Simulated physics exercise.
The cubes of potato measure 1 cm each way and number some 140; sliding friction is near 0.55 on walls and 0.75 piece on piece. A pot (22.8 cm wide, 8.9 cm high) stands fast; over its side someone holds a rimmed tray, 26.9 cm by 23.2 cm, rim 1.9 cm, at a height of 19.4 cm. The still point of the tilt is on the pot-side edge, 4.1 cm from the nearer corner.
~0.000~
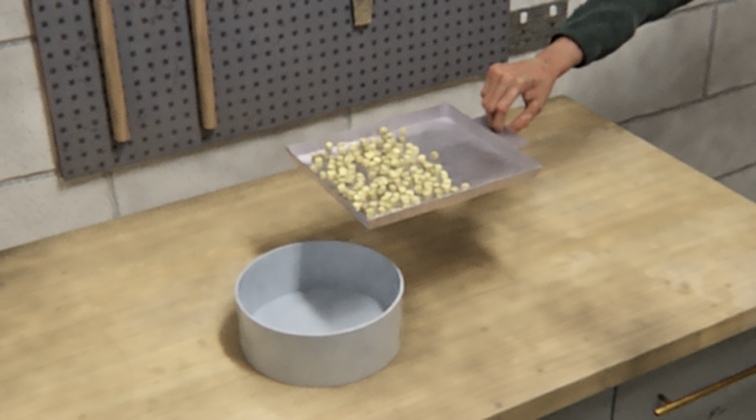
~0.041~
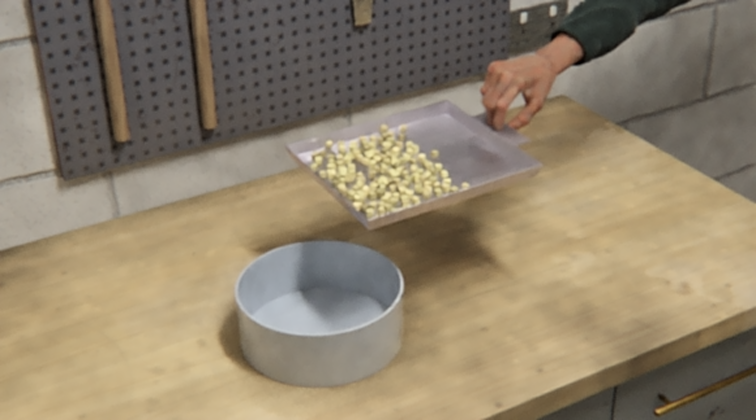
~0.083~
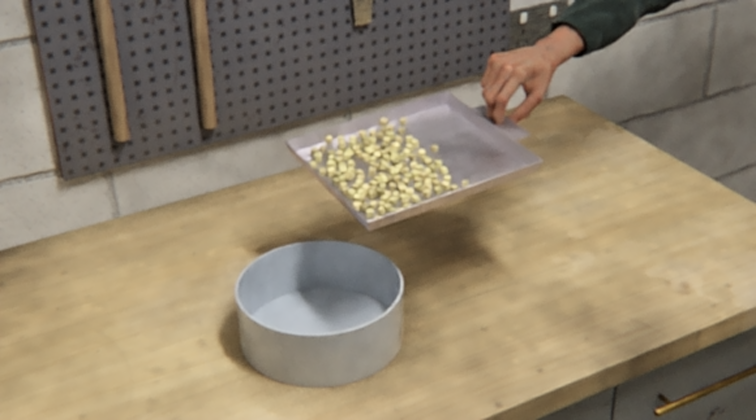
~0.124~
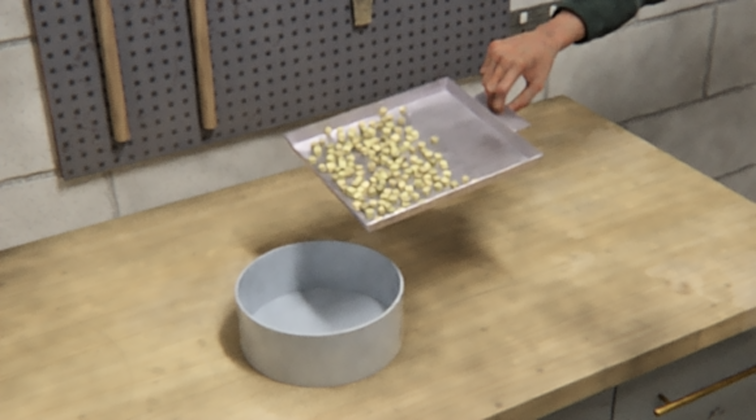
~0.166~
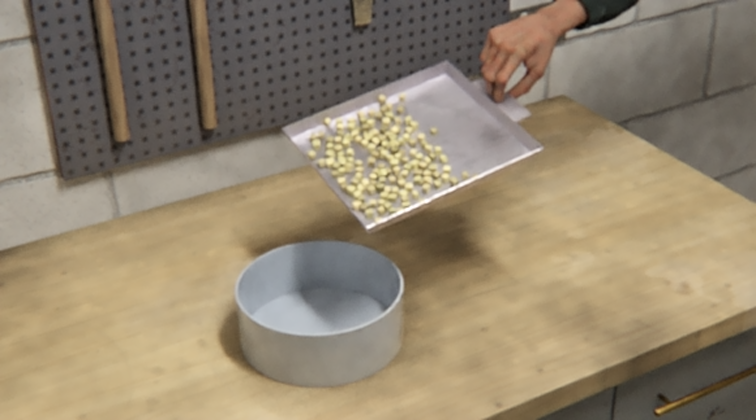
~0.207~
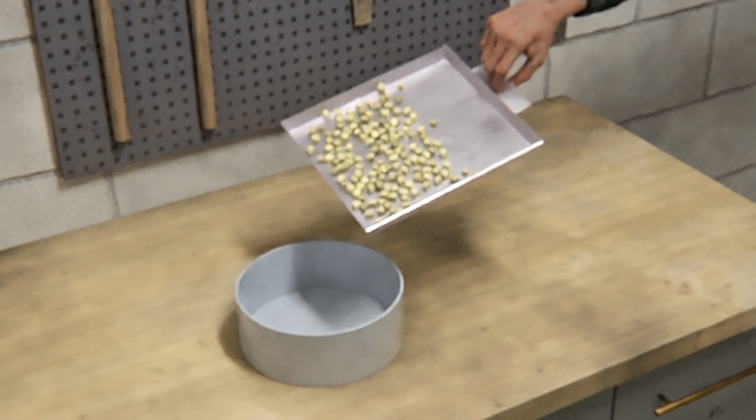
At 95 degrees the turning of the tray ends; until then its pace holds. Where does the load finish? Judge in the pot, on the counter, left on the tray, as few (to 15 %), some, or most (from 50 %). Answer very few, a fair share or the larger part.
In the pot: The larger part; on the counter: A fair share; left on the tray: Very few.
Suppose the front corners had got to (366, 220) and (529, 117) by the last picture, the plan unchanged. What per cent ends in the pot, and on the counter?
Pot 90, counter 10.
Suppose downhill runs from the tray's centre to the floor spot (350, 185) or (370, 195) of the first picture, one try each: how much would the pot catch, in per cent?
Some 80 and 95 per cent.
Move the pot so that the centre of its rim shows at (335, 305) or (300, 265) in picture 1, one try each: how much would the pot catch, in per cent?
About 100 and 5 per cent.
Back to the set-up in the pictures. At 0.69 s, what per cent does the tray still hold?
Roughly 85 per cent.
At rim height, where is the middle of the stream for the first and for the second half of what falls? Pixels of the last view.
First near (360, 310), later near (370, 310).
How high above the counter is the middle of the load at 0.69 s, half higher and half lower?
Roughly 20 cm.
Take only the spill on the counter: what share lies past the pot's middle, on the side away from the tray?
Some 60 per cent.
After 0.50 s, tilt 57 degrees; the tray holds 100 %, the pot 0 %.
After 0.69 s, tilt 81 degrees; the tray holds 85 %, the pot 0 %.
After 1.00 s, tilt 95 degrees; the tray holds 0 %, the pot 75 %.
By 2.0 s all is still; pot 75 %, counter 25 %, tray 0 %.
